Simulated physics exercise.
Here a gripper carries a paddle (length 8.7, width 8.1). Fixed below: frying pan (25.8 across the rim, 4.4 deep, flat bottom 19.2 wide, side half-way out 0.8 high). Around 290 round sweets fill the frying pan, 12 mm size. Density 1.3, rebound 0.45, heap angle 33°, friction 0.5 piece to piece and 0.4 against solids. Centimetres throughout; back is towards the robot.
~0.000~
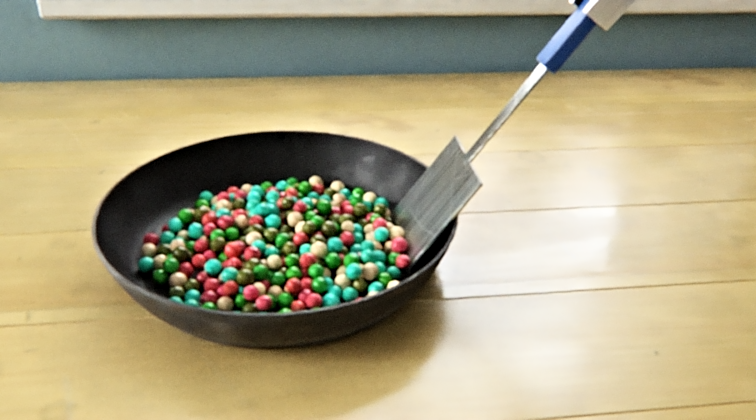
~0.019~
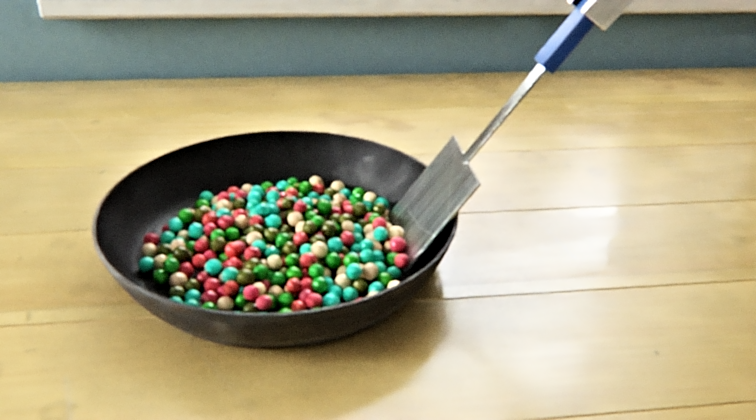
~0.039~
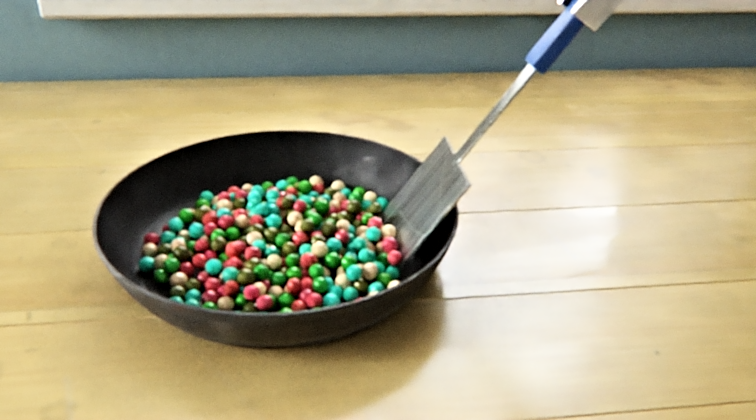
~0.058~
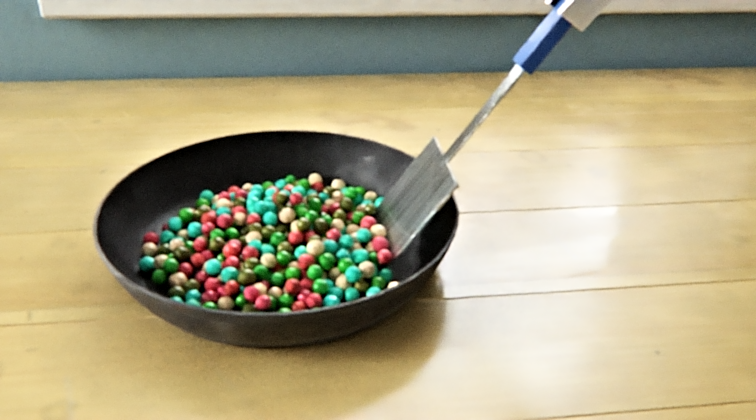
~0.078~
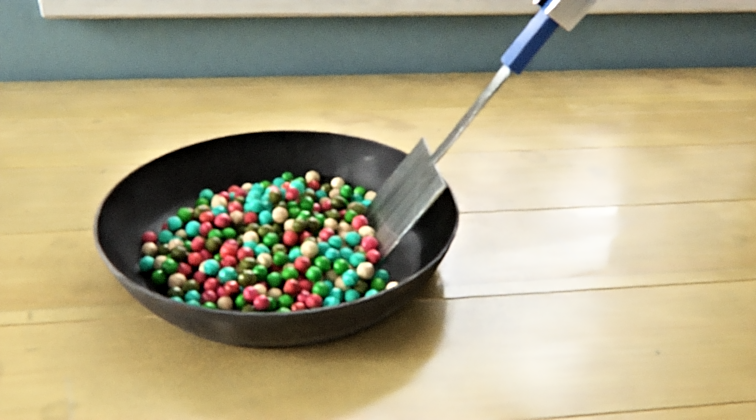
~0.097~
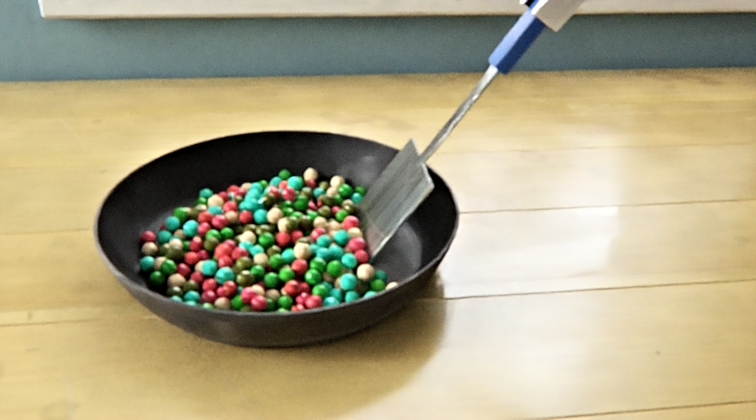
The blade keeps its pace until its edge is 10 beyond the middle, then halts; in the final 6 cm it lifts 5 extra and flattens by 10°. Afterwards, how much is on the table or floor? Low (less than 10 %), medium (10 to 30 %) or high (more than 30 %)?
Answer: Low; less than 10 % of the round sweets finish on the table or floor.
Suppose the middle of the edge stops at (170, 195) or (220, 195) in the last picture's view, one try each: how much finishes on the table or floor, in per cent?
About 0 and 0 per cent.
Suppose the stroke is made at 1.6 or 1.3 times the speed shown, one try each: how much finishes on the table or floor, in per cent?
About 10 and 10 per cent.
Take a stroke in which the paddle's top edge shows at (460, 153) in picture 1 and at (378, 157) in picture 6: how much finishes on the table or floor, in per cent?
Some 15 per cent.
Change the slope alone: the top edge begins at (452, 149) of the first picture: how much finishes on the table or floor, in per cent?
About 5 per cent.
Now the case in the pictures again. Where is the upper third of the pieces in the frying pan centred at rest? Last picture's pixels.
Near (172, 235).
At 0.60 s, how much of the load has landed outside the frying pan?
Some 5 per cent.
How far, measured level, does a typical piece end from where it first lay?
Some 3 cm.
By 0.22 s, sloping 55°, highest piece 4 above the table; 291 in the frying pan.
By 0.34 s, sloping 51°, highest piece 5 above the table; 291 in the frying pan.
By 0.60 s, sloping 45°, highest piece 4 above the table; 271 in the frying pan, 20 on the table or floor.
By 1.65 s, sloping 45°, highest piece 4 above the table; 271 in the frying pan, 20 on the table or floor.
Final count, 271 in the frying pan, 20 on the table or floor. That is 7 % on the table or floor.
